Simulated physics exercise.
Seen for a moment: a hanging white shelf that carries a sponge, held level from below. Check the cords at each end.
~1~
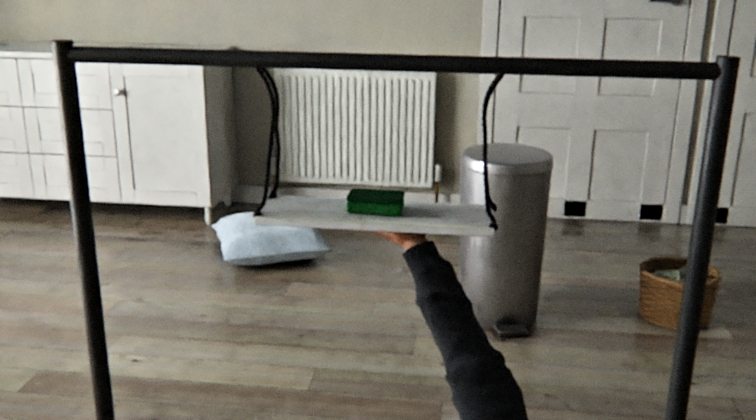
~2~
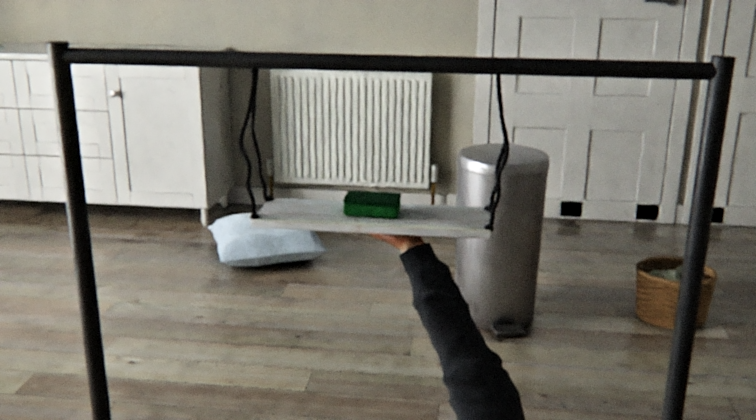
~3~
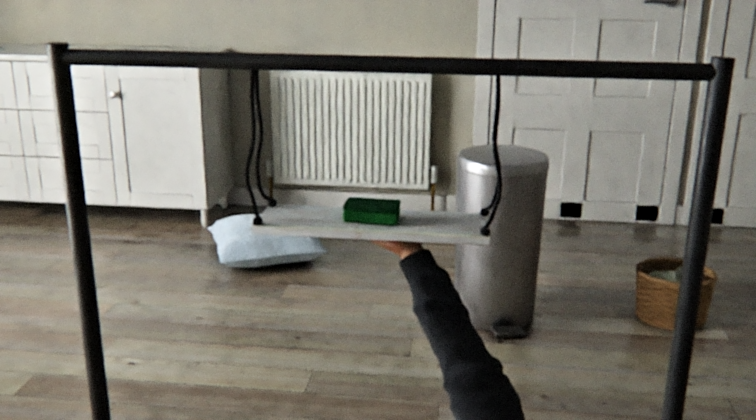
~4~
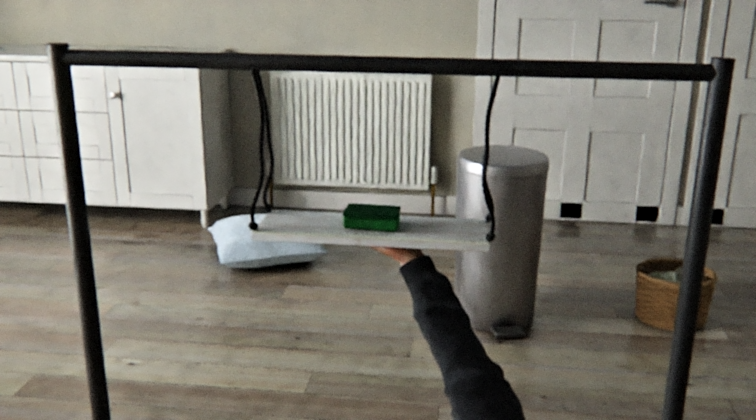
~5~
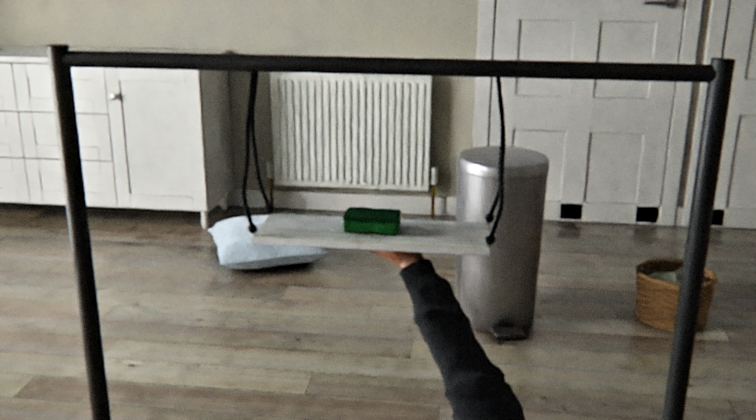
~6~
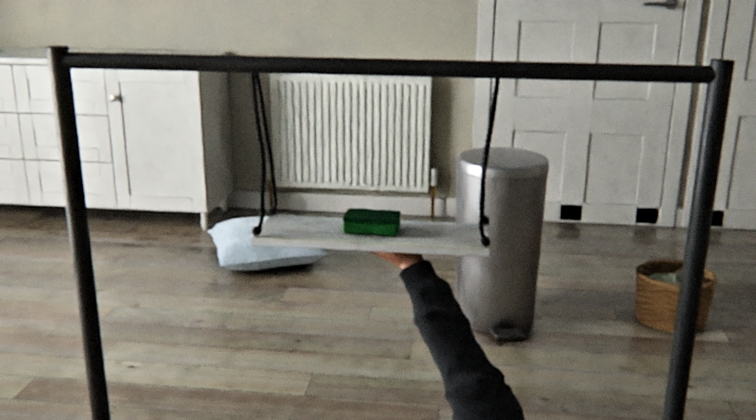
In a room with a grey wood floor, white cabinets, a radiator and a pale door, the view looks straight on through a dark metal frame. A white shelf hangs from its top bar on black cords, carrying a green sponge, with a pale blue cushion, silver bin and wicker basket behind. A dark-sleeved arm supports the shelf from below and lowers it slightly, the cords shifting and growing straighter.
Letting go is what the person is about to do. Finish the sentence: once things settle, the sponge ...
... remains in place.
Then, 0.26 s later than the last view, board level; sponge on the board near (372, 225).
Finally, board level; sponge on the board near (372, 225). The sponge keeps its place.
